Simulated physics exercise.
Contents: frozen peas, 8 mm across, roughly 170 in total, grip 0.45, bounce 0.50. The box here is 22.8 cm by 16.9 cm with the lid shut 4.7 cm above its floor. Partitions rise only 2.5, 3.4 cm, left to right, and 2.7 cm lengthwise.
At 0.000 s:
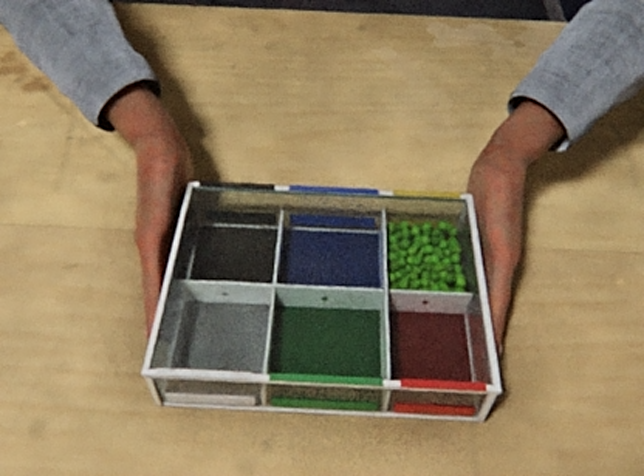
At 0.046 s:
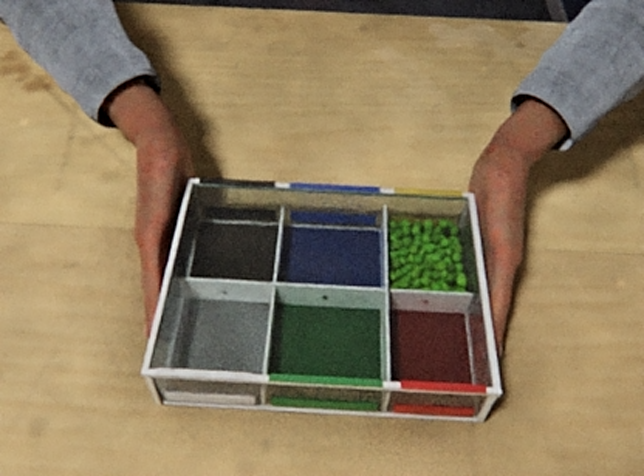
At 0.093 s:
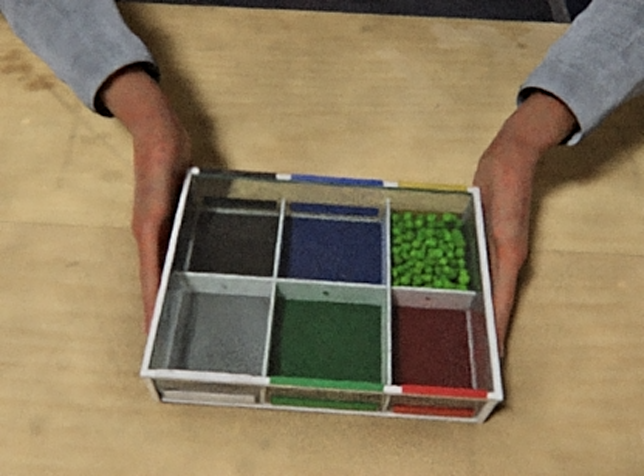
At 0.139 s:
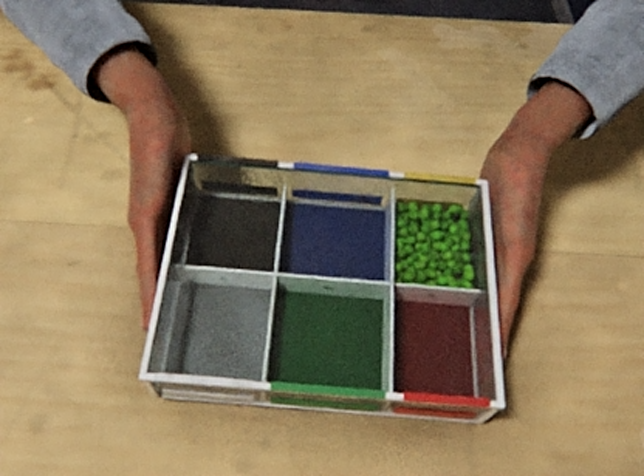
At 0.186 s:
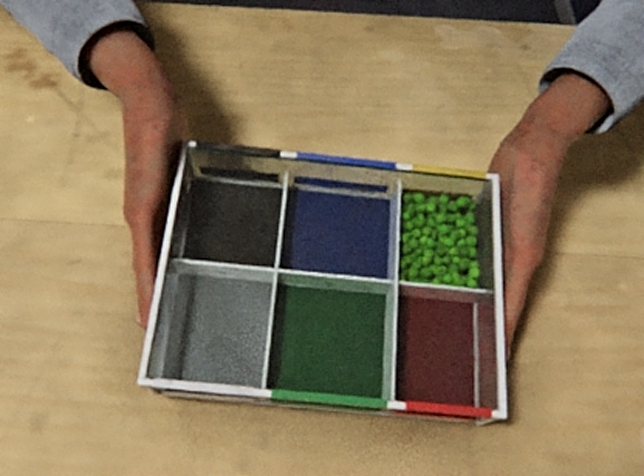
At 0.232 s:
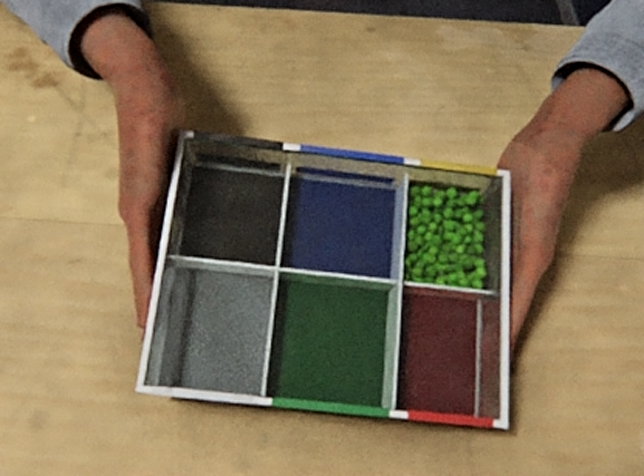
At first, two hands hold a clear-lidded, six-part box nearly level above a wooden table, with green peas filling the yellow-marked compartment at the back right. The hands then tilt the box steadily toward its right front corner, while the peas stay gathered in that same compartment.
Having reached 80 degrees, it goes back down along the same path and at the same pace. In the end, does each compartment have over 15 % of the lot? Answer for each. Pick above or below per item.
Red compartment = above; blue compartment = below; green compartment = below; yellow compartment = above; white compartment = below; black compartment = below.
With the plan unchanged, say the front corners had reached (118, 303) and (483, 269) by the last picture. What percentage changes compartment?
Then roughly 10 per cent.
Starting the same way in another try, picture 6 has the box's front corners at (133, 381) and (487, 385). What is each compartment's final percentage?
Red 25, blue 0, green 25, yellow 40, white 10, black 0.
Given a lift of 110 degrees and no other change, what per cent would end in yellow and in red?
Yellow: 15, red: 80 (per cent).
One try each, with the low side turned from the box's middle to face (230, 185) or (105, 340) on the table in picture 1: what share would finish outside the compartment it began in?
Approximately 5 percent, then 30 percent.
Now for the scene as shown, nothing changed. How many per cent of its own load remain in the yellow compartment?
About 40 in a hundred.
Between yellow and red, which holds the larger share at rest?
I'd say the red side has more in it.
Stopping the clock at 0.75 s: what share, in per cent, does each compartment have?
You'd see red at 30, blue at 0, green at 0, yellow at 70, white at 0 and black at 0 per cent.
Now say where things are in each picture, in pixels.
In the first picture, box tilt 0 degrees, front corners at (149, 371) and (493, 387); yellow 100 %.
In the second picture, box tilt 1 degrees, front corners at (149, 370) and (493, 389).
In the third picture, box tilt 5 degrees, front corners at (148, 371) and (495, 394), lowest corner right front.
In the fourth picture, box tilt 11 degrees, front corners at (147, 374) and (497, 402), lowest corner right front.
In the fifth picture, box tilt 18 degrees, front corners at (145, 379) and (499, 412), lowest corner right front.
In the sixth picture, box tilt 24 degrees, front corners at (144, 386) and (500, 421), lowest corner right front; yellow 100 %. The box's pace is about 140 degrees a second.
Then, at 0.75 s, tilt 78 degrees; red 30 %, yellow 70 %.
Then, at 1.10 s, tilt 31 degrees; red 65 %, yellow 35 %.
Then, at 1.53 s, tilt 0 degrees; red 65 %, yellow 35 %.
By 2.1 s all is still; red 65 %, blue 0 %, green 0 %, yellow 35 %, white 0 %, black 0 %.
